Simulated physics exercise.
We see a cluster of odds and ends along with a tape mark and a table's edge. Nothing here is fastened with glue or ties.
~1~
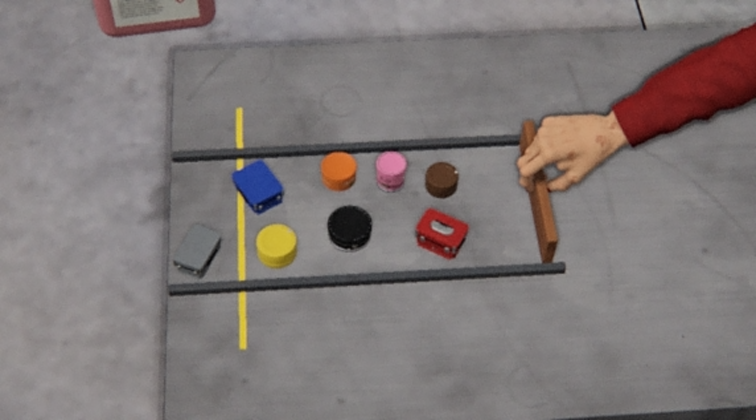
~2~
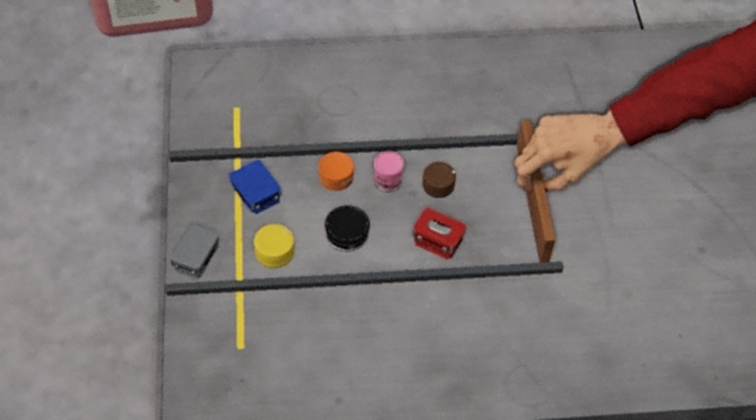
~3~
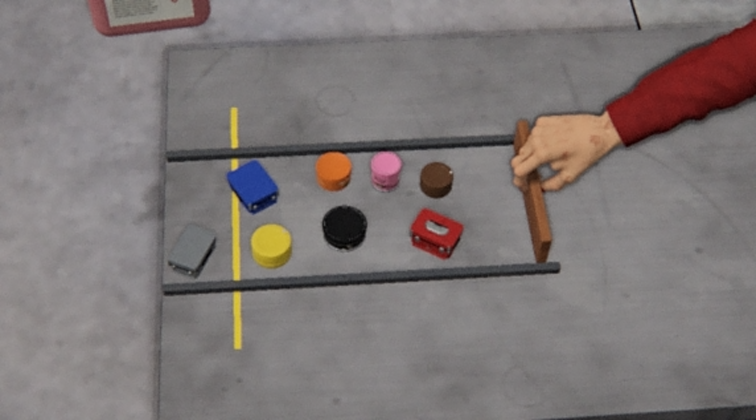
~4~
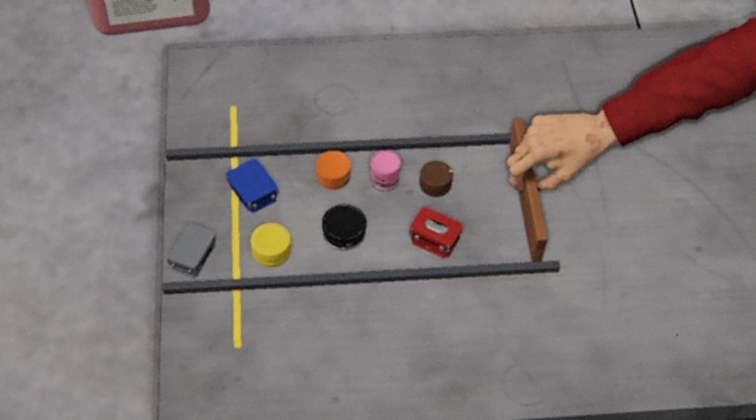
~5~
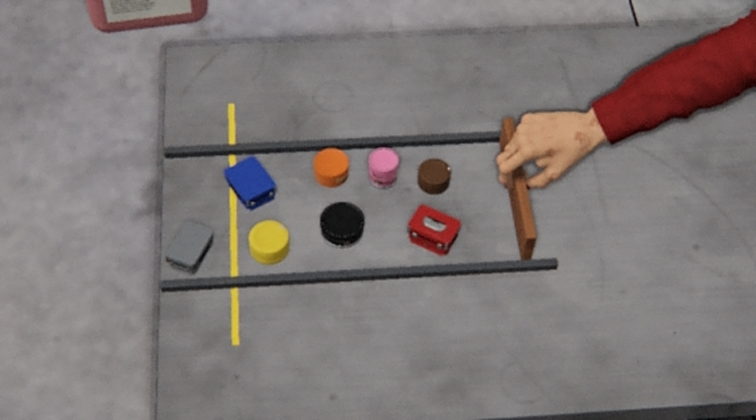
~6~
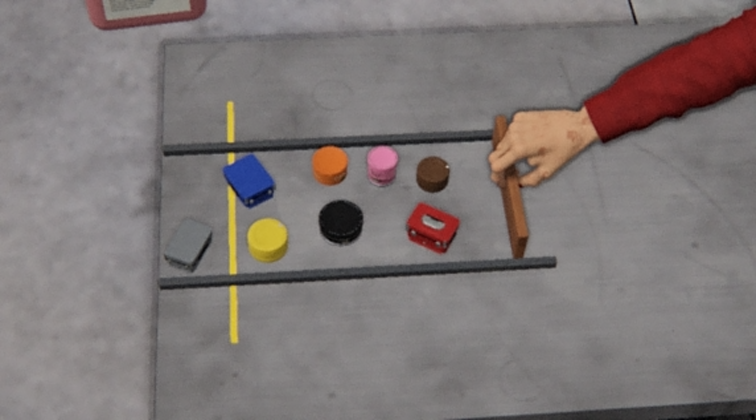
On a grey table, a hand slides a wooden board slightly left between two rails.
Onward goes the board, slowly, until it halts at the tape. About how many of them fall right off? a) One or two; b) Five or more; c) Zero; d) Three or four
a, one or two.
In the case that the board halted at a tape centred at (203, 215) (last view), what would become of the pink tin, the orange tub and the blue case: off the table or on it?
Taking them in turn, the pink tin does not drop, the orange tub does not drop, the blue case tips off.
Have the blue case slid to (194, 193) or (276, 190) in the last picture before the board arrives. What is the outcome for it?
Result for the blue case: Place one, it does not stay; place two, it remains there.
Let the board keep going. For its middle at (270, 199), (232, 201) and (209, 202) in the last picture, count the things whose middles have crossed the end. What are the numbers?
Per position: 0 / 2 / 4.
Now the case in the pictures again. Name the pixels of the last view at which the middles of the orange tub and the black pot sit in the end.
The first comes to rest at (183, 163), and the second at (173, 214).
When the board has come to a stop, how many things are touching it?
All in all, 2.
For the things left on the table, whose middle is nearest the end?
Black pot.
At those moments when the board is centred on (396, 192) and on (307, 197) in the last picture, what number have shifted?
I get 5 at the one place and 7 at the other.
A little later, none off yet; grey case at rest near (190, 247); blue case at rest near (249, 182); yellow lid at rest near (268, 241).
Next, none off yet; grey case at rest near (190, 247); blue case at rest near (249, 182); yellow lid moving near (262, 242).
Later still, none off yet; grey case at rest near (188, 247); blue case shifted about its own width near (195, 185); yellow lid shifted about its own width near (224, 250).
When it is over, the number that fall off is one or two; down, blue case and grey case.
